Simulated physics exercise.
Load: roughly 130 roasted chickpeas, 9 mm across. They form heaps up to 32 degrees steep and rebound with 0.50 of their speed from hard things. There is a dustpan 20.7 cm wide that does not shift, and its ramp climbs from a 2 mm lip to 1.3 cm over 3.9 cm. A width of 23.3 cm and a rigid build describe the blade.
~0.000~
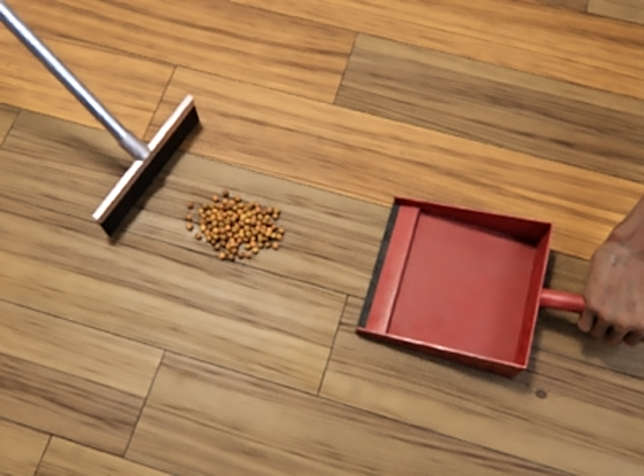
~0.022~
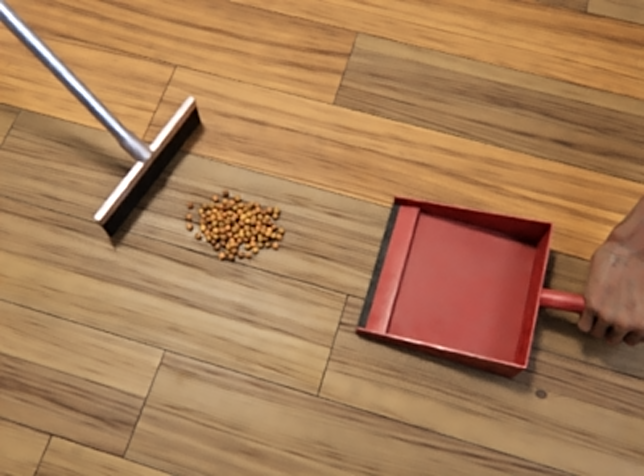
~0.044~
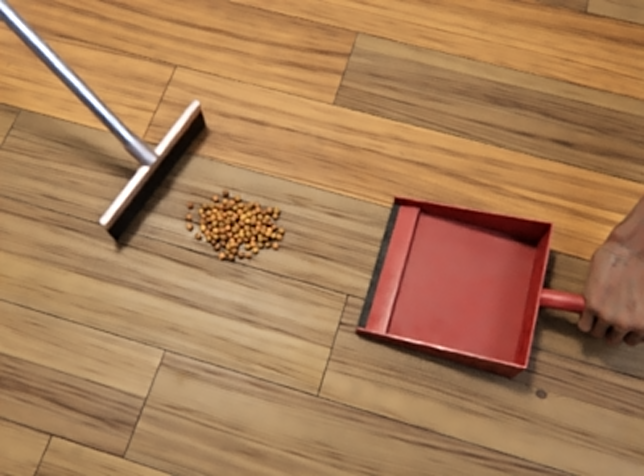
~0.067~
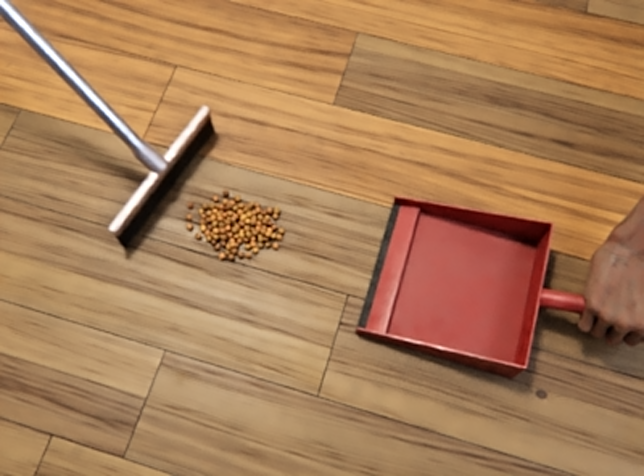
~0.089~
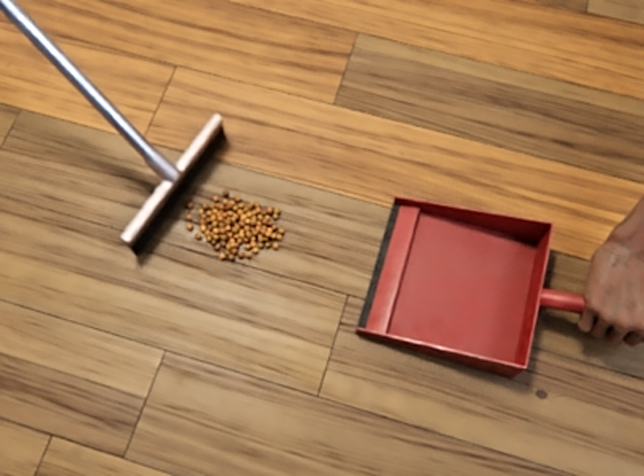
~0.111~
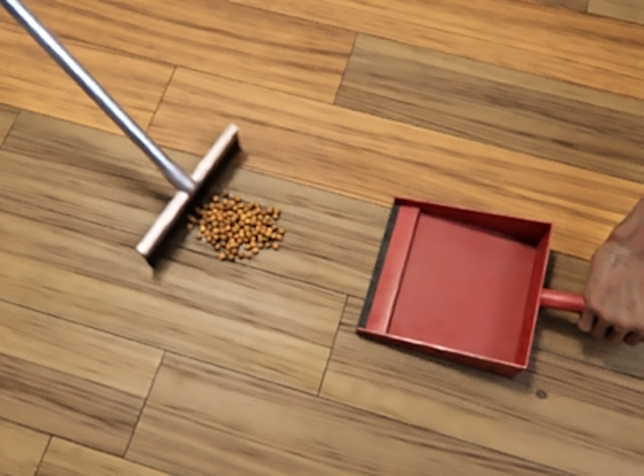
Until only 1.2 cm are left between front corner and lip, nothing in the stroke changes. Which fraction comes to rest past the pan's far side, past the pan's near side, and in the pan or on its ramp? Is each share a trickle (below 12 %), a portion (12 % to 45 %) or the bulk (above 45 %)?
Past the pan's far side: A trickle; past the pan's near side: A portion; in the pan or on its ramp: A portion.
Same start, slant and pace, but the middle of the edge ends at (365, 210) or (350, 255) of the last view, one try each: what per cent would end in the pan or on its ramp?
Some 30 in a hundred and 35 in a hundred.
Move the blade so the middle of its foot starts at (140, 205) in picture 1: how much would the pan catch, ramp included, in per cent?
Estimate: ~ 30 %.
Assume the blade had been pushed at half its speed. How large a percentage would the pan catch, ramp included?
Then roughly 15 per cent.
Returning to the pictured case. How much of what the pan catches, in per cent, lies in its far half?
About 10 per cent.
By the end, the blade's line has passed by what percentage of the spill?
About 5 percent.
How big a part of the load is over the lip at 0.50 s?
Roughly 40 % by then.
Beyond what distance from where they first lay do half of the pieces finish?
Median shift: Approx. 30 cm.
Then, at 0.22 s, middle of the blade 14 cm from the lip; 0 % over the lip, far side 0 %, near side 10 %.
After 0.29 s, middle of the blade 6 cm from the lip; 0 % over the lip, far side 5 %, near side 25 %.
Then, at 0.50 s, middle of the blade 4 cm from the lip; 40 % over the lip, far side 5 %, near side 30 %.
By 1.3 s all is still; far side 5 %, near side 30 %, pan 30 %, in front of the lip or behind the blade 35 %.
